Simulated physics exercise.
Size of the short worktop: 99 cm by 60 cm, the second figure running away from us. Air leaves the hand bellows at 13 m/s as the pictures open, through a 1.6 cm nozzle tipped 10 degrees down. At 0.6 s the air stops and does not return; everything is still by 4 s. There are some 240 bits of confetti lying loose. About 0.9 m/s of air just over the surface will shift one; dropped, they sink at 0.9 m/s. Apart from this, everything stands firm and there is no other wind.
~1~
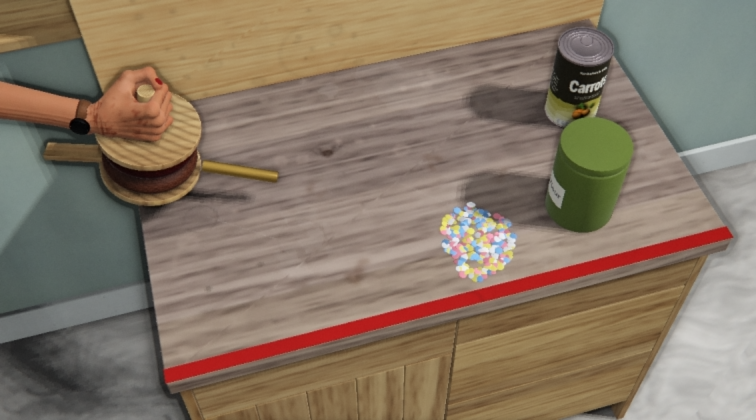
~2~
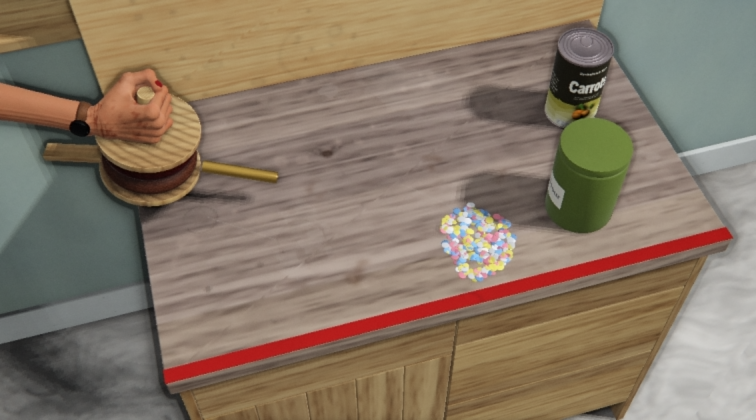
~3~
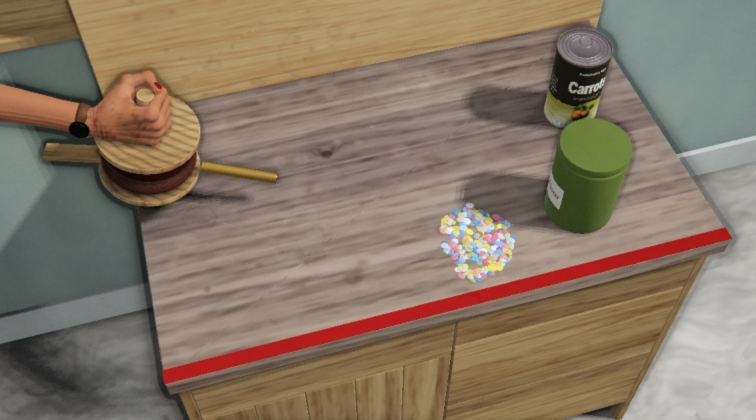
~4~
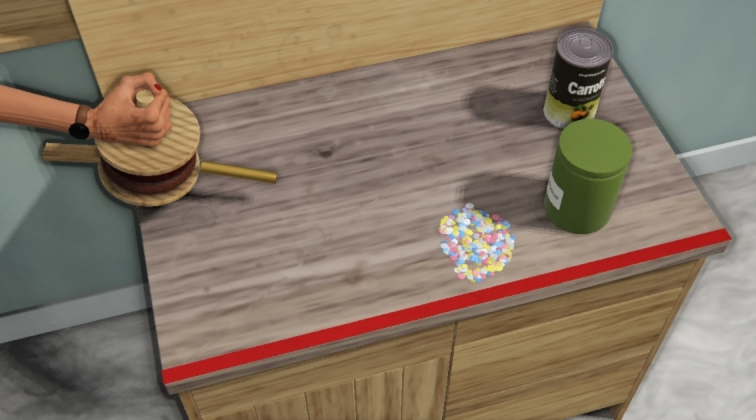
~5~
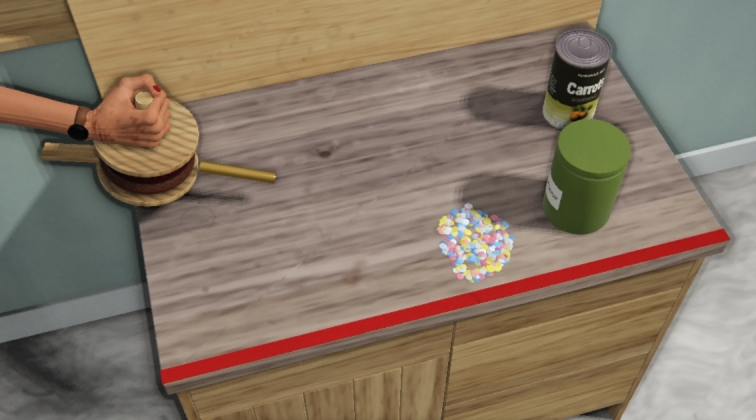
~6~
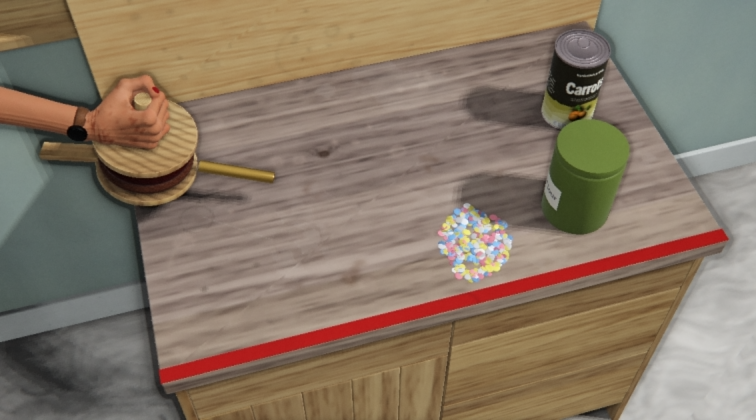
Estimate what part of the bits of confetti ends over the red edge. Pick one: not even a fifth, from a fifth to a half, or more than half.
Over half.
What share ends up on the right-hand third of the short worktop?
Roughly 5 in a hundred.
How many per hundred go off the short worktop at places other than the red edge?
Close to 0 % of them.
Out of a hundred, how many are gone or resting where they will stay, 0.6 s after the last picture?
The share is near 15 per cent.
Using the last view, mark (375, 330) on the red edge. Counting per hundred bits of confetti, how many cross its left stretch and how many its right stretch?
Estimate: Left ~ 0 %; right ~ 90 %.
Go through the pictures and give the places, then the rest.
In the first frame, the middle of the bits of confetti is near (478, 241), none has stirred yet and the mouth of the hand bellows is at (278, 177).
In the second frame, the middle of the bits of confetti is near (478, 242), none has stirred yet and the red edge is centred on (465, 307).
In the third frame, the middle of the bits of confetti is near (477, 242), none has stirred yet, the top of a jar is at (596, 144) and the top of a tin is at (585, 47).
In the fourth frame, the middle of the bits of confetti is near (477, 243) and none has stirred yet.
In the fifth frame, the middle of the bits of confetti is near (475, 243) and none has stirred yet.
In the sixth frame, the middle of the bits of confetti is near (474, 243) and none has stirred yet.
Then, 0.6 s after the last picture the count stands so, 88 % are over the red edge.
Then, 1.0 s after the last picture the count stands so, 91 % are over the red edge.
Then, 2.0 s after the last picture the count stands so, 91 % are over the red edge.
Then, 3.8 s after the last picture, at the end, 91 % are over the red edge.
